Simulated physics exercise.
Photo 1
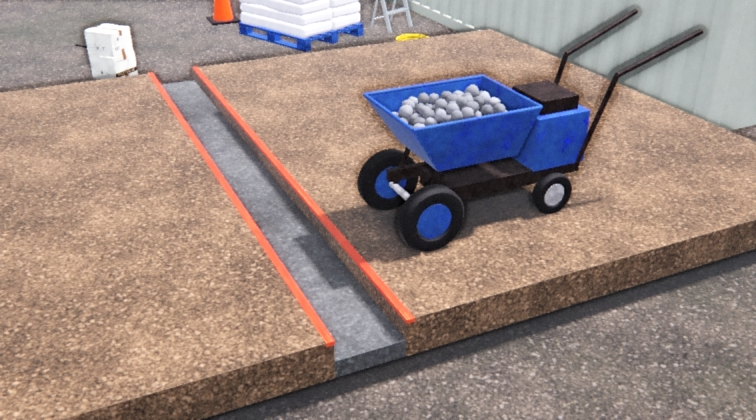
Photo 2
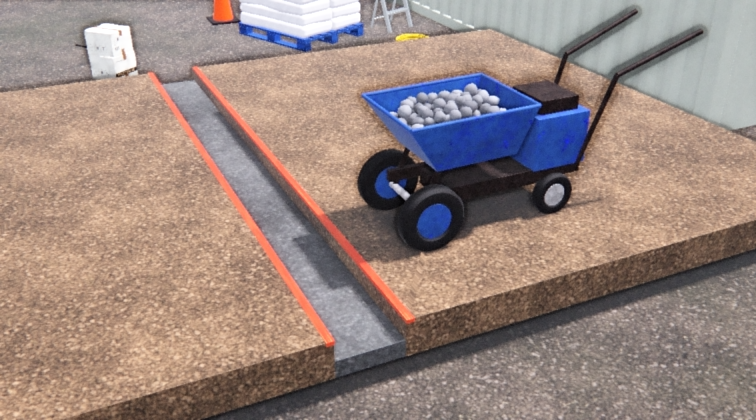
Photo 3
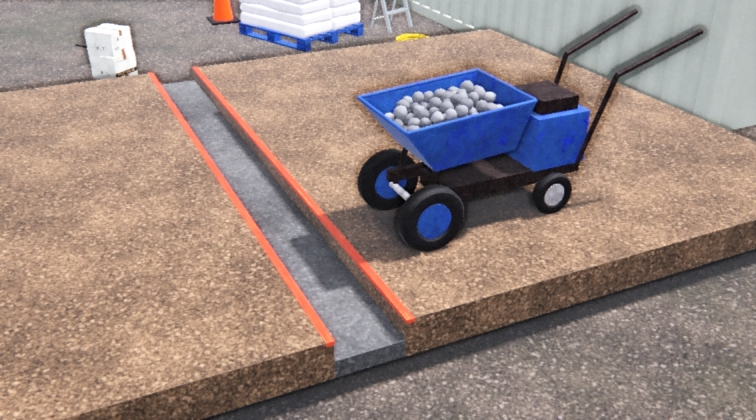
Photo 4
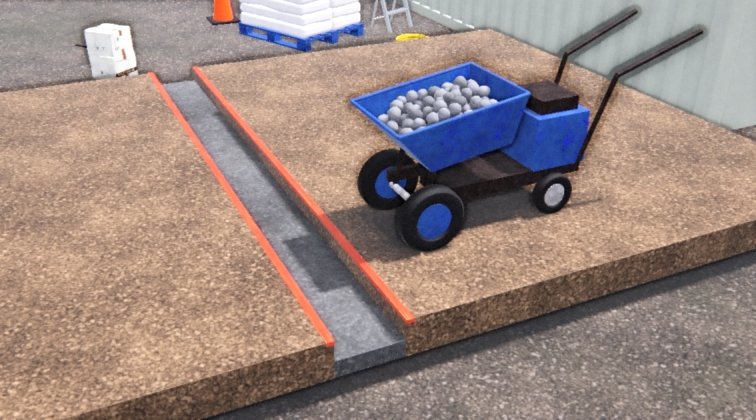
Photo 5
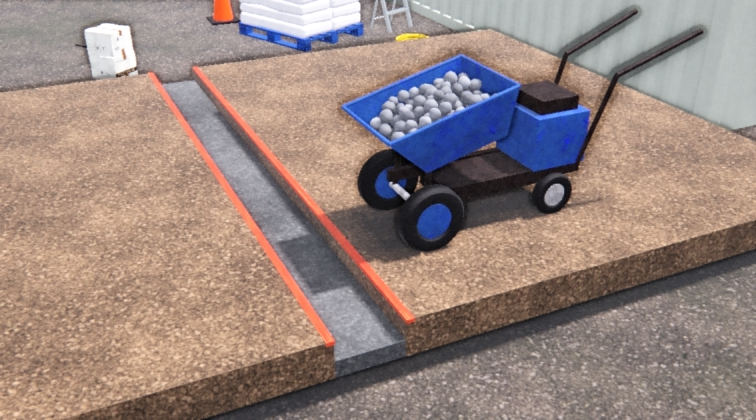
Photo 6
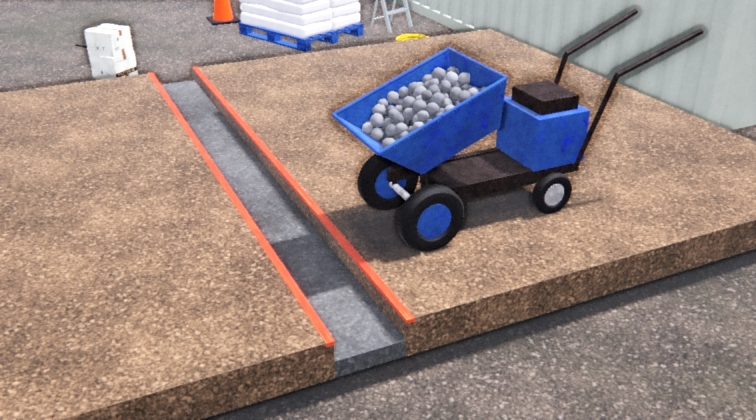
At first, a blue motor barrow loaded with round grey cobbles stands with its skip level, to the right of a shallow trench edged with orange boards. The skip then tilts gradually forward, its lip lowering toward the left as its back rises, while the wheels stay still and the cobbles remain heaped inside.
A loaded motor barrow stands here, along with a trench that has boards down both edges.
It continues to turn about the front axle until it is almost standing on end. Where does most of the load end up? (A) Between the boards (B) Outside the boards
Between the boards.
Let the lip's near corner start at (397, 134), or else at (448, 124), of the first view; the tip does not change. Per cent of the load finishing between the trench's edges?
Roughly 50 and 80 percent respectively.
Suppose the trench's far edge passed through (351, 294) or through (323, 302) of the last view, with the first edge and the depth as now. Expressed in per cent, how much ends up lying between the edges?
Result, try 1: 0 in a hundred; try 2: 50 in a hundred.
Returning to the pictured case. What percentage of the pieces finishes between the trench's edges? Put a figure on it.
Around 70 percent.
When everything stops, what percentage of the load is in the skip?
I'd put it near 5 percent.
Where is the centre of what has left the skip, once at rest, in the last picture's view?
(295, 258).
Soon after the last picture, skip tipped steeply; all in the skip.
A little later, skip tipped right over; most in the skip; about a quarter in or heaped over the trench; a stray few beyond it; a stray few falling.
Later still, skip tipped right over; a small part in the skip; about two thirds in or heaped over the trench; about a quarter beyond it.
By the end, skip tipped right over; a small part in the skip; about two thirds in or heaped over the trench; about a quarter beyond it.
